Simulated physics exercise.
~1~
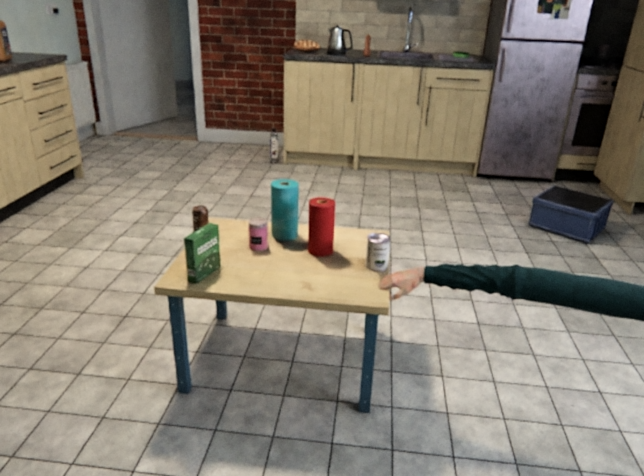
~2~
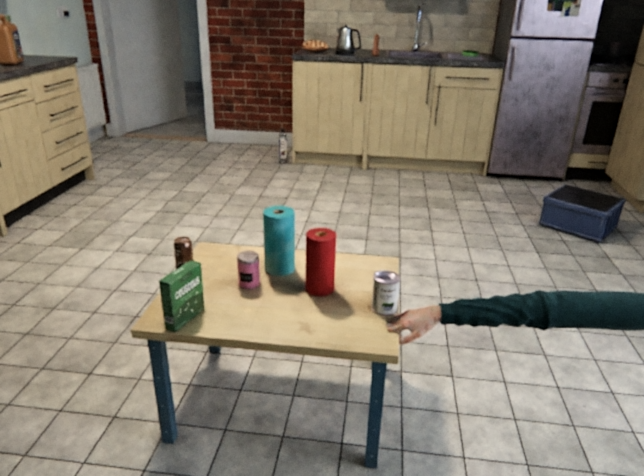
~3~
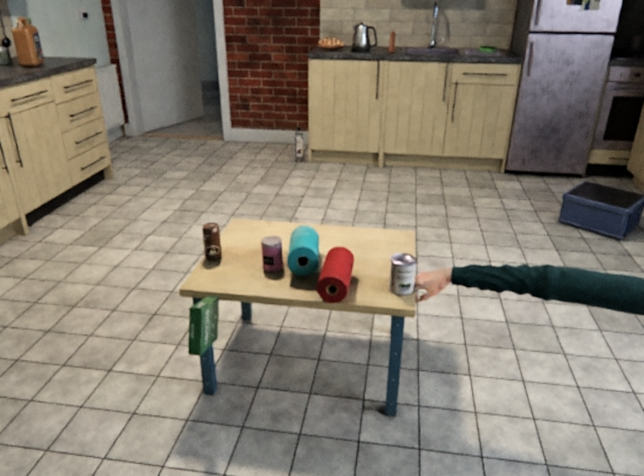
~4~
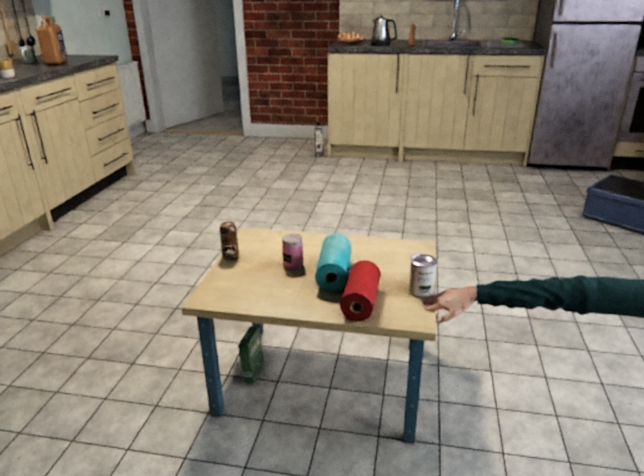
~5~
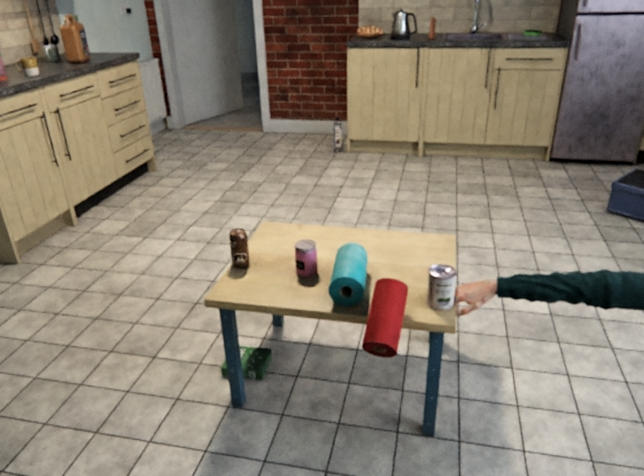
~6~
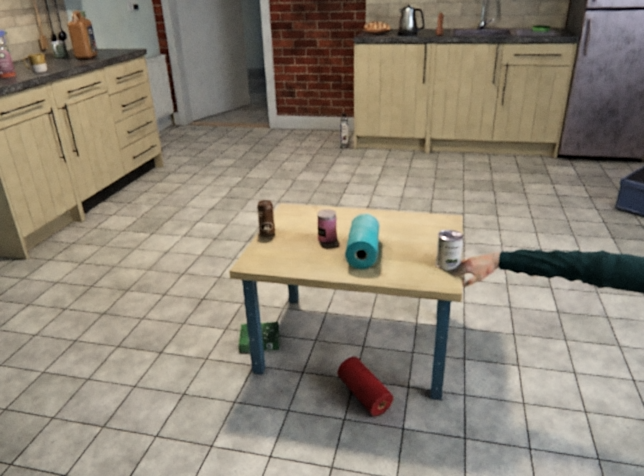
A hand jolts the table, toppling both rolls; the green packet, then red roll, fall off.
